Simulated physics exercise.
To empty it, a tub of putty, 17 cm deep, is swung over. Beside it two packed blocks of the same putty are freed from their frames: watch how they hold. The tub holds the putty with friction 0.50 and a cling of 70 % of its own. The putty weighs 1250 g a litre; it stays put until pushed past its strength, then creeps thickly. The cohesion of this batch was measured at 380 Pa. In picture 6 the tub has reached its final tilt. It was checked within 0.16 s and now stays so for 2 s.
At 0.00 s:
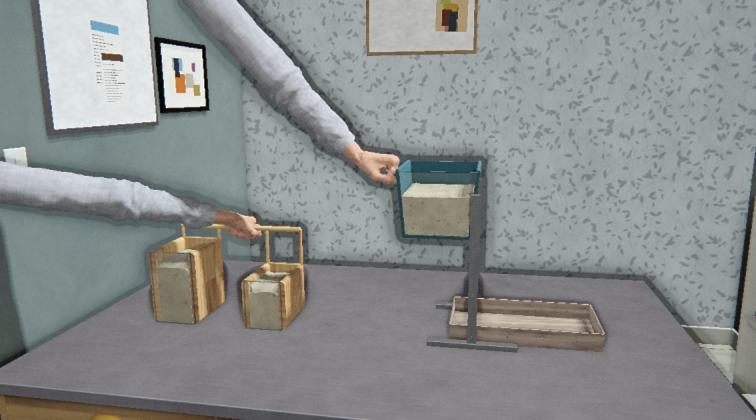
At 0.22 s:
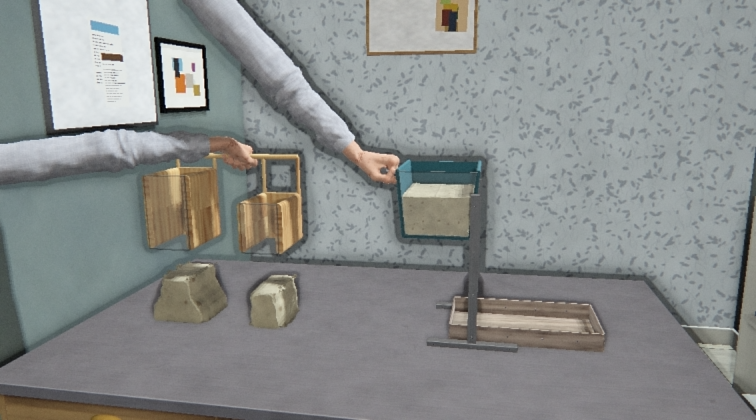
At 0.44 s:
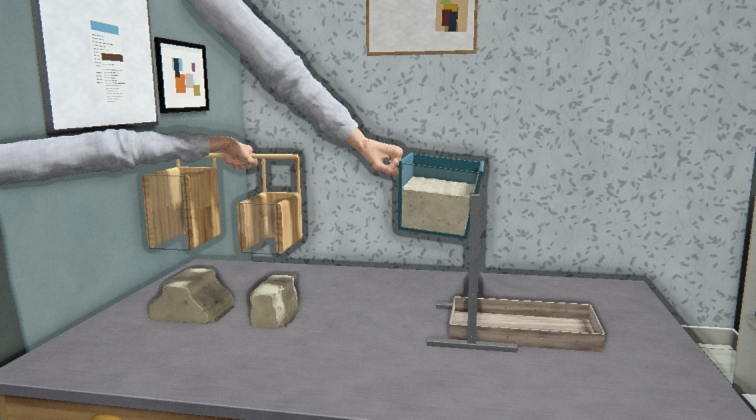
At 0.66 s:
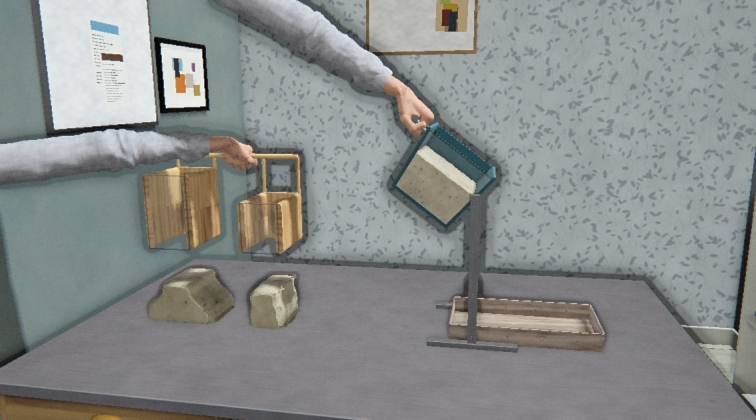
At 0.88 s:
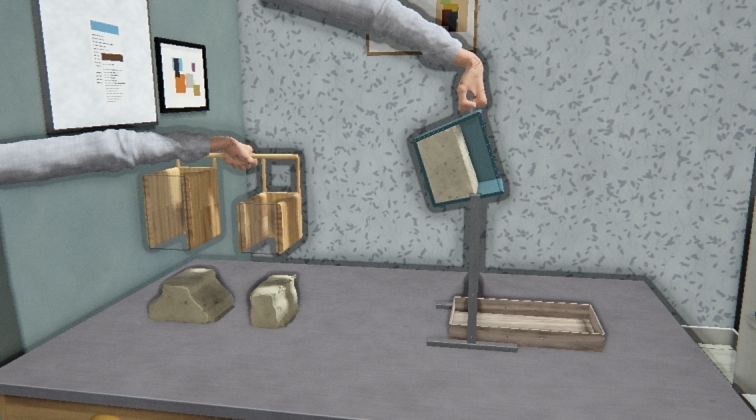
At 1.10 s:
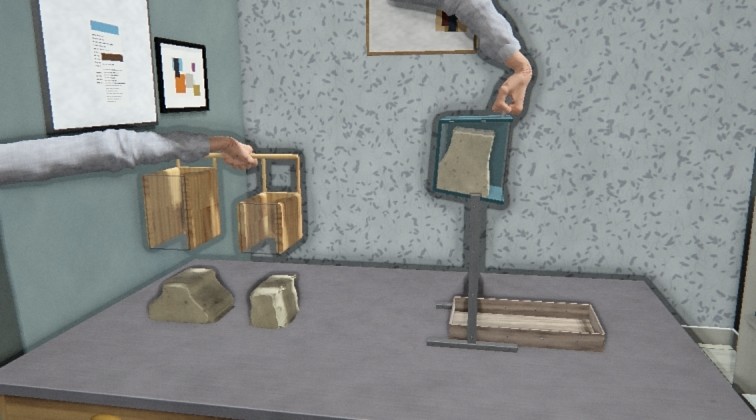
One hand lifts wooden moulds off two grey blocks, then another tilts a teal tub sideways.
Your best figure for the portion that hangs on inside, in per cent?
Expect roughly 49 %.
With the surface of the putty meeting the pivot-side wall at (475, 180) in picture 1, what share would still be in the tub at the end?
In that case some 35 per cent.
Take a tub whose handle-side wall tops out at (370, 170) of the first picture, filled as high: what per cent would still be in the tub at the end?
In that case some 35 per cent.
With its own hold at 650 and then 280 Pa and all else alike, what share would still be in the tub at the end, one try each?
In turn about 100 %, 40 %.
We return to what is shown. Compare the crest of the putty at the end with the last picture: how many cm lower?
Roughly 10 cm.
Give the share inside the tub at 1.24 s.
Some 90 per cent.
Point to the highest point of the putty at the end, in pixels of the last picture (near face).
Near (463, 169).
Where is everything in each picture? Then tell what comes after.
Handle-side rim at (399, 171), tilt 0 degrees; crest of the putty at (402, 196); block heights 18 cm, 12 cm (left to right), in the first picture.
Handle-side rim at (399, 171), tilt 0 degrees; crest of the putty at (402, 196); block heights 14 cm, 11 cm (left to right), in the second picture.
Handle-side rim at (402, 163), tilt 6 degrees; crest of the putty at (408, 189); block heights 12 cm, 11 cm (left to right), in the third picture.
Handle-side rim at (431, 130), tilt 37 degrees; crest of the putty at (419, 154); block heights 12 cm, 11 cm (left to right), in the fourth picture.
Handle-side rim at (479, 115), tilt 72 degrees; crest of the putty at (454, 128); block heights 12 cm, 11 cm (left to right), in the fifth picture.
Handle-side rim at (512, 122), tilt 94 degrees; crest of the putty at (457, 132); block heights 12 cm, 11 cm (left to right), in the sixth picture.
After 1.24 s, the tub is at 94 degrees and holds 91 %.
After 1.41 s, the tub is at 94 degrees and holds 55 %.
After 1.58 s, the tub is at 94 degrees and holds 49 %.
After 1.75 s, the tub is at 94 degrees and holds 49 %.
After 3.10 s, the tub is at 94 degrees and holds 49 %.
